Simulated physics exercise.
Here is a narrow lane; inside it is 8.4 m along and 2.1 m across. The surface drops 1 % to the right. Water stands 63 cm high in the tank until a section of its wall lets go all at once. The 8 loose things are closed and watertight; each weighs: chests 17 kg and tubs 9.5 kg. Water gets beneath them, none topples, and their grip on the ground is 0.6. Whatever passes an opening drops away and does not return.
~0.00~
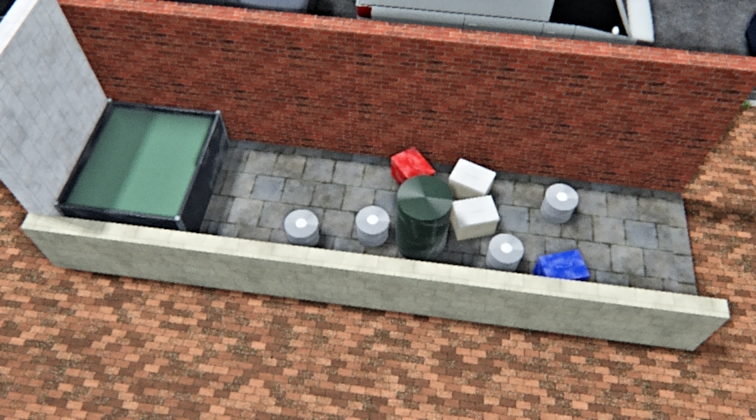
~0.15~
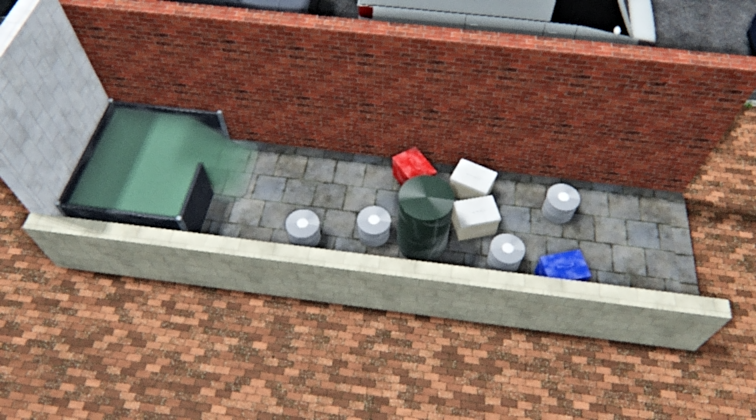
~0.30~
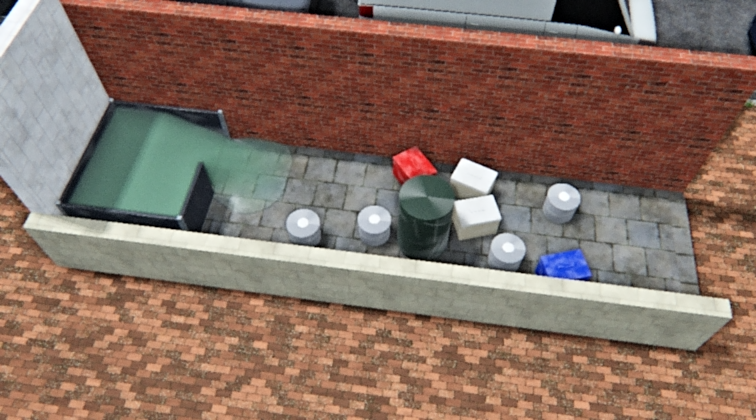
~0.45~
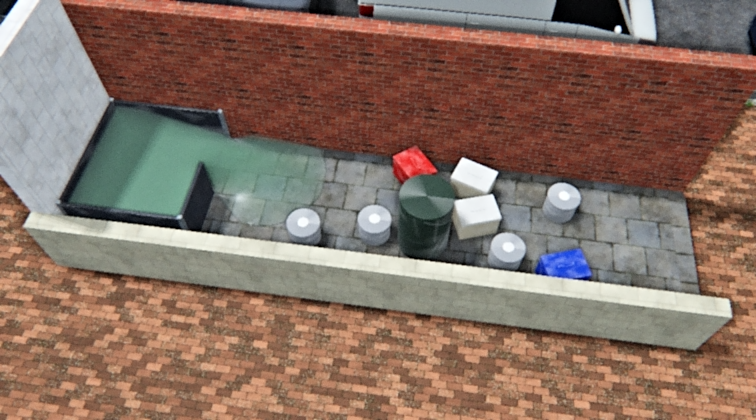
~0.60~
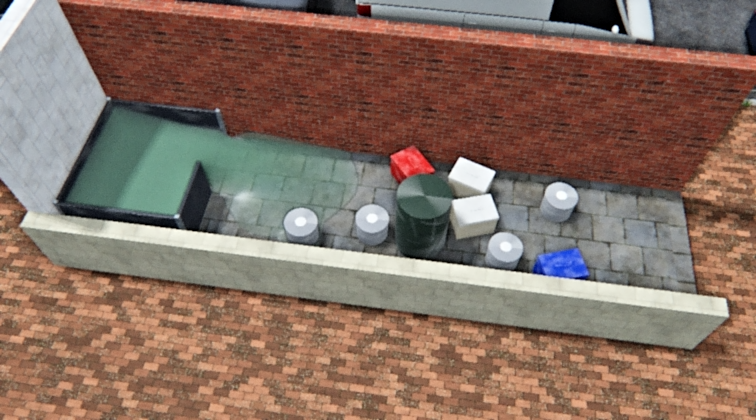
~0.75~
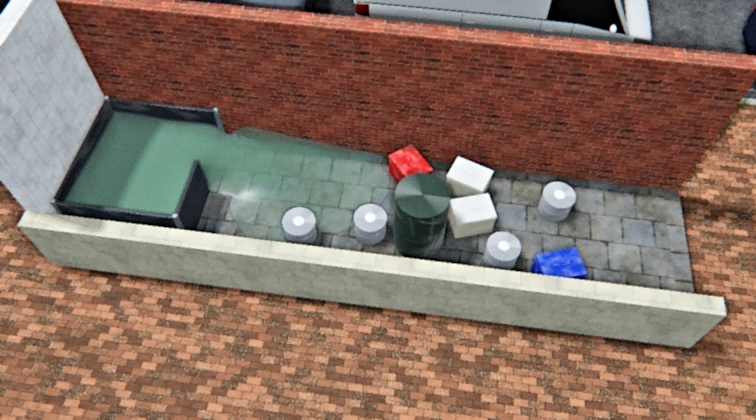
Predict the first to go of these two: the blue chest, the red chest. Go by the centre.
The red one.
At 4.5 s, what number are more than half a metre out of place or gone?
8 of them.
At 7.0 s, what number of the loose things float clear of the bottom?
At that moment 1.
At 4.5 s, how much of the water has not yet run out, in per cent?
Some 80 per cent remains.
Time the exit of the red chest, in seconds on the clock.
Near 3.5 s.
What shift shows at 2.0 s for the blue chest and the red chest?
Roughly 0 and 120 cm by then.
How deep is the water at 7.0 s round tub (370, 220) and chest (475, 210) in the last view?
Roughly 6 and 2 cm.
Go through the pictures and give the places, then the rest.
The first picture shows the blue chest at (564, 266) rests on the ground; the red chest at (413, 165), on the bottom; 2.8 m2 under water; 0 of 8 have shifted.
The second picture shows the blue chest at (565, 266) rests on the ground; the red chest at (414, 165), on the bottom; water covers 3.3 m2; 0 of 8 have shifted.
The third picture shows the blue chest at (566, 266), on the bottom; the red chest at (415, 164), on the bottom; 4.0 m2 under water; 0 of 8 have shifted.
The fourth picture shows the blue chest at (566, 265), on the bottom; the red chest at (415, 164), on the bottom; 4.8 m2 under water; 0 of 8 have shifted.
The fifth picture shows the blue chest at (563, 265) rests on the ground; the red chest at (412, 163) rests on the ground; 5.6 m2 under water; 0 of 8 have shifted.
The sixth picture shows the blue chest at (561, 264), on the bottom; the red chest at (410, 162) rests on the ground; 6.4 m2 under water; 0 of 8 have shifted.
After 2.0 s the blue chest is near (561, 264), 0.0 m from its start, aground; the red chest is near (501, 180), 1.3 m from its start, afloat; 0 of 8 are out; 2 afloat.
After 4.5 s the blue chest is near (606, 270), 0.6 m from its start, aground; the red chest has gone out (at 3.3 s); 3 of 8 are out; 3 afloat.
After 7.0 s the blue chest is near (618, 274), 0.7 m from its start, aground; the red chest has gone out (at 3.3 s); 3 of 8 are out; 1 afloat.
After 10.0 s the blue chest is near (620, 276), 0.8 m from its start, aground; the red chest has gone out (at 3.3 s); 3 of 8 are out; 0 afloat.
